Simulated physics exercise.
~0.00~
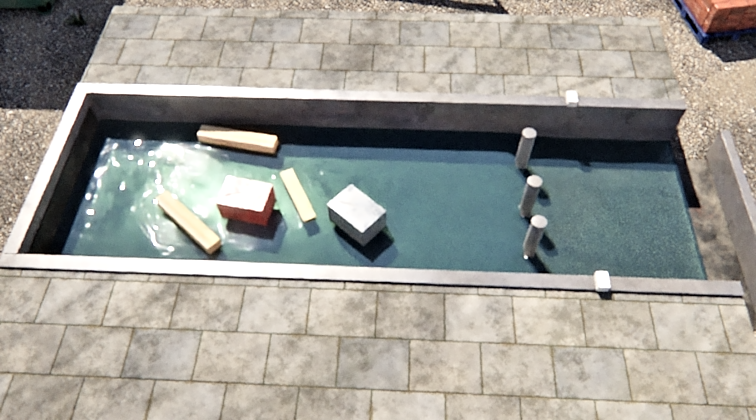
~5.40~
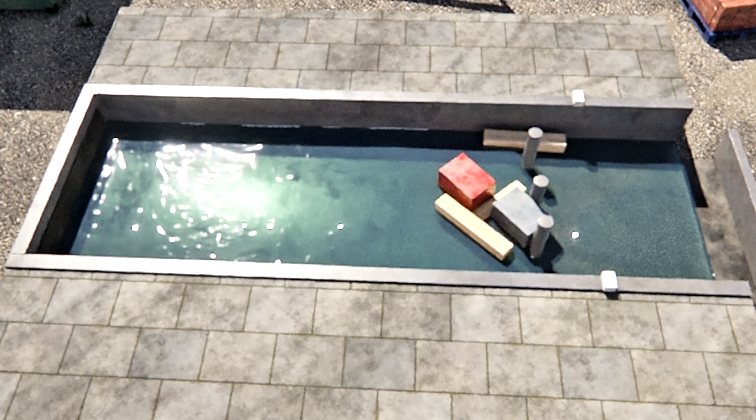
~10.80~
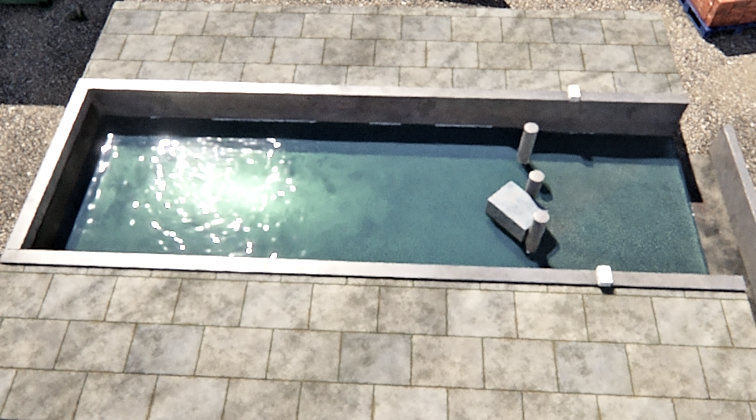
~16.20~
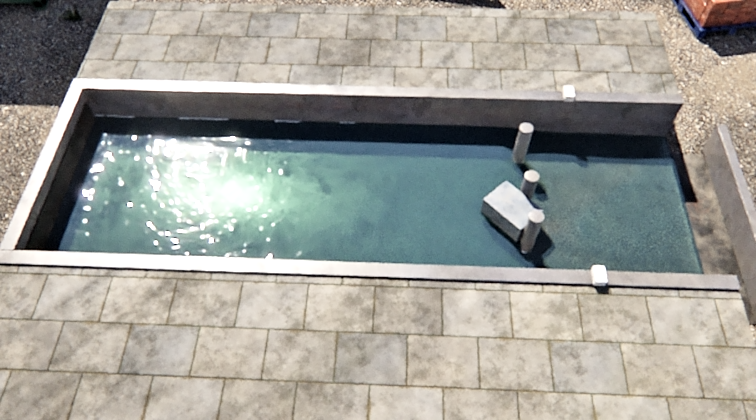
A long, water-filled channel with pale concrete rims lies between areas of stone paving, seen from above by a slightly swaying camera. Three grey posts stand in a row towards its right side, near small white marks on the banks. On the left and middle, a red crate, a grey crate and three pale wooden beams float apart. They all drift right and bunch up around the posts, one beam lying near the far wall. Then the red crate and the beams are gone from view, and the grey crate stays resting against the posts to the end.
